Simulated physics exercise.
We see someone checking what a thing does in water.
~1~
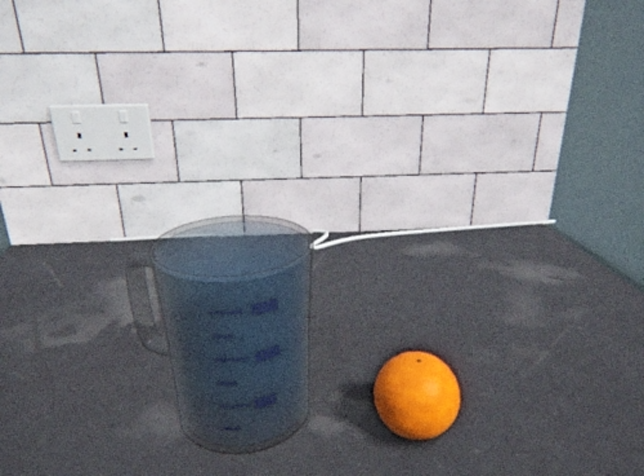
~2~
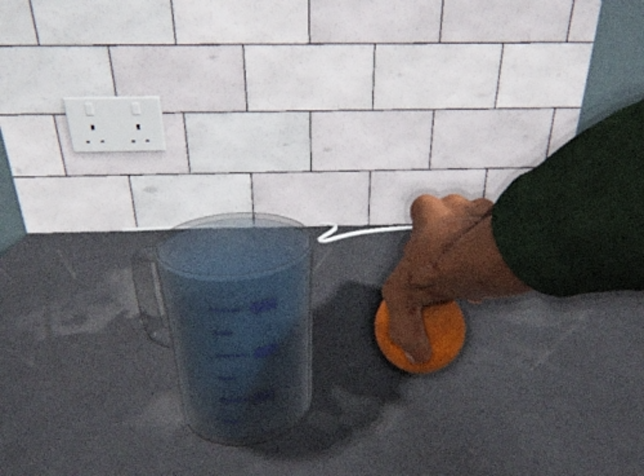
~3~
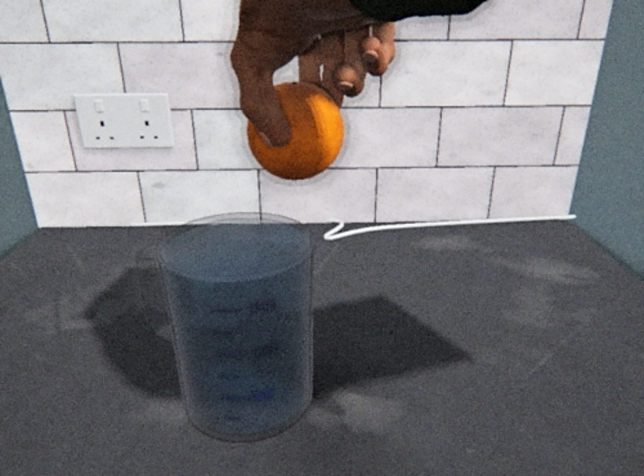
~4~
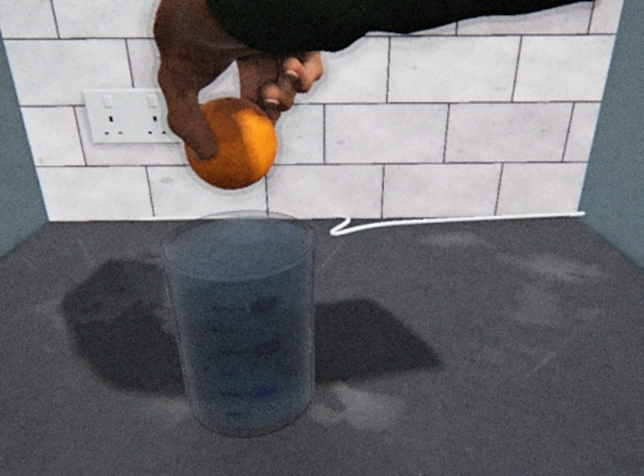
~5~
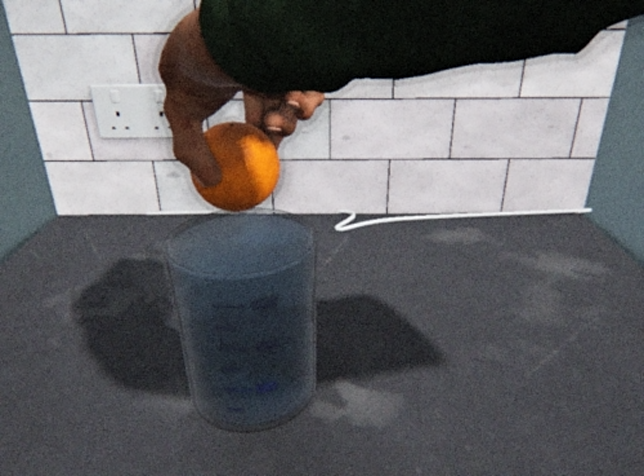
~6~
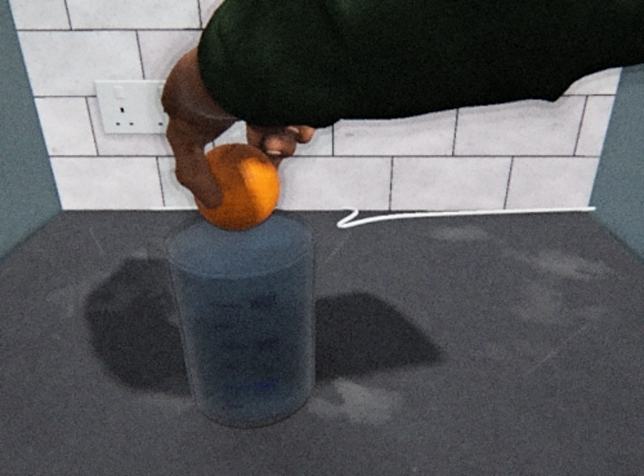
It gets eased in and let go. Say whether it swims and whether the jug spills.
What you'd see is that the thing keeps afloat while the jug spills some.
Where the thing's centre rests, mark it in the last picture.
Its centre settles around (243, 257).
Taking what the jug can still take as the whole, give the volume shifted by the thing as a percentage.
About 220 %.
Soon after, the orange enters the water; the jug is full to the brim.
Later, the orange comes up again; the jug is full to the brim; some has gone over the rim.
In the end, the orange floats; the jug is full to the brim; some has gone over the rim.
